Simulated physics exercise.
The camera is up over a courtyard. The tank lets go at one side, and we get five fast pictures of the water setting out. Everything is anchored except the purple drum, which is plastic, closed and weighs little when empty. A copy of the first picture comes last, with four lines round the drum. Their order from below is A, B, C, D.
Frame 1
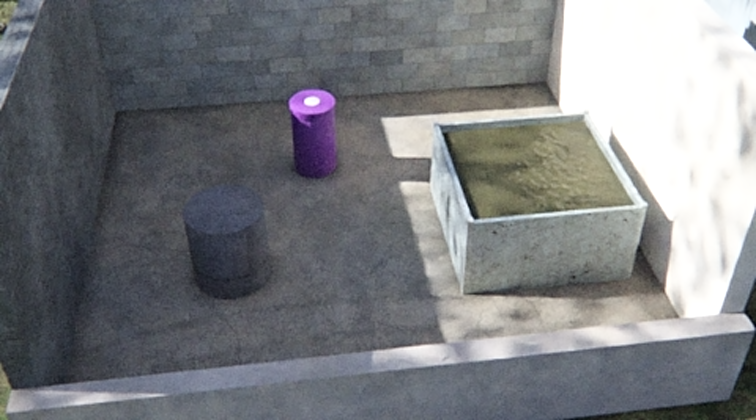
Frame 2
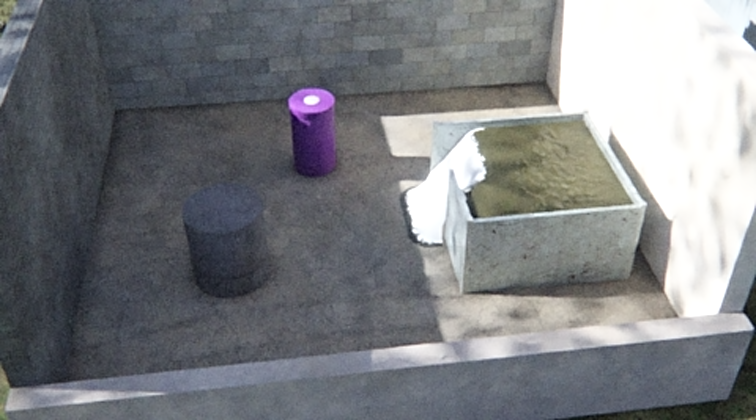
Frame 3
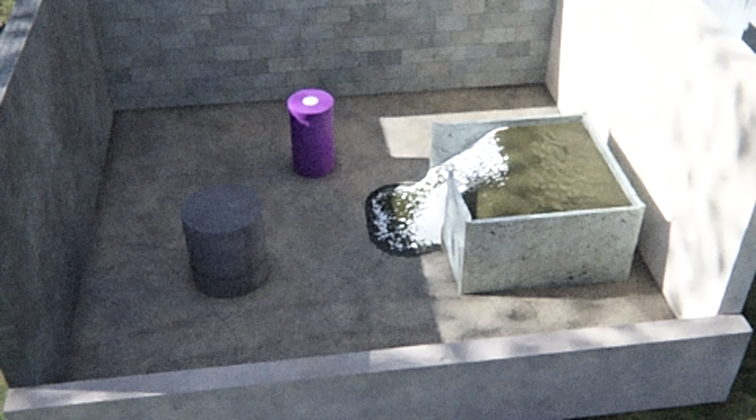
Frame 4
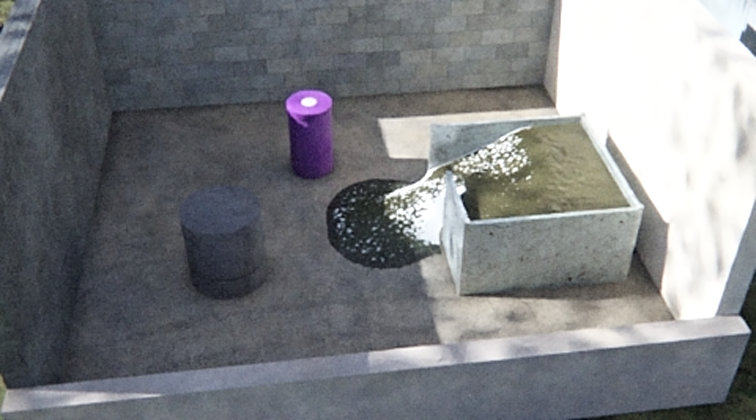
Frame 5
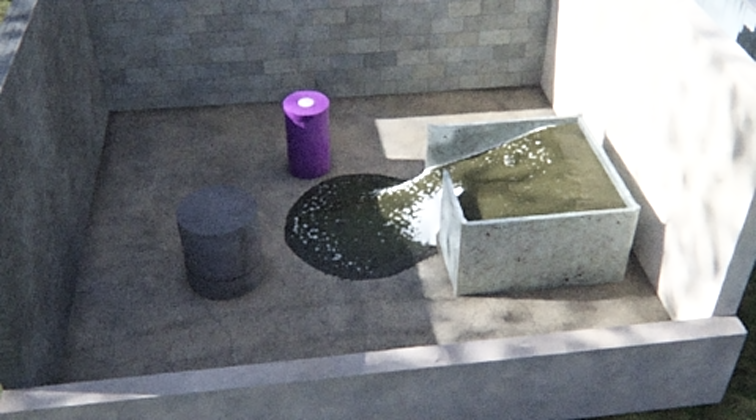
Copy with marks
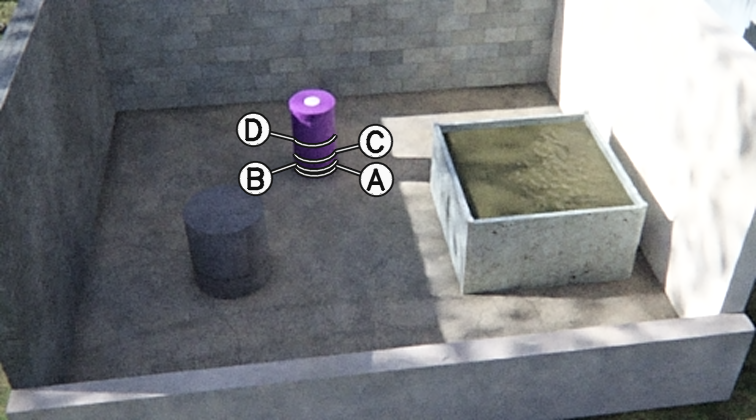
At first, a concrete tank full of murky water stands in a walled courtyard, with a purple drum and a dark gray drum to its left. Water then pours over the tank's left side in a white, foamy rush. A dark puddle spreads leftward across the ground, drawing closer to both drums.
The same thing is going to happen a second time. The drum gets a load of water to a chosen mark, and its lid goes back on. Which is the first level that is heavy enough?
Take D.
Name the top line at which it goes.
Line C.
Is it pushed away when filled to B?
Yes, it does.
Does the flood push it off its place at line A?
Yes, it does.
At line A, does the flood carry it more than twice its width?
Yes.
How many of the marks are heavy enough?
One of the four.
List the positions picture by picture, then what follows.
Lid of the purple drum at (311, 101); tank full, its middle at (532, 169).
Water covers 1 % of the ground and is seen nearest the drum at (410, 196).
Water covers 3 % of the ground and is seen nearest the drum at (384, 190).
Water covers 6 % of the ground and is seen nearest the drum at (345, 194).
Lid of the purple drum at (305, 103); water covers 9 % of the ground and is seen nearest the drum at (324, 186).
On the marked copy, A at (317, 175); B at (317, 170); C at (316, 161); D at (315, 145); from the bottom up A, B, C, D.
For line A, it is pushed about 4 times its own width away.
For line B, it is pushed about 3 times its own width away.
For line C, it is pushed about its own width away.
For line D, it does not move.
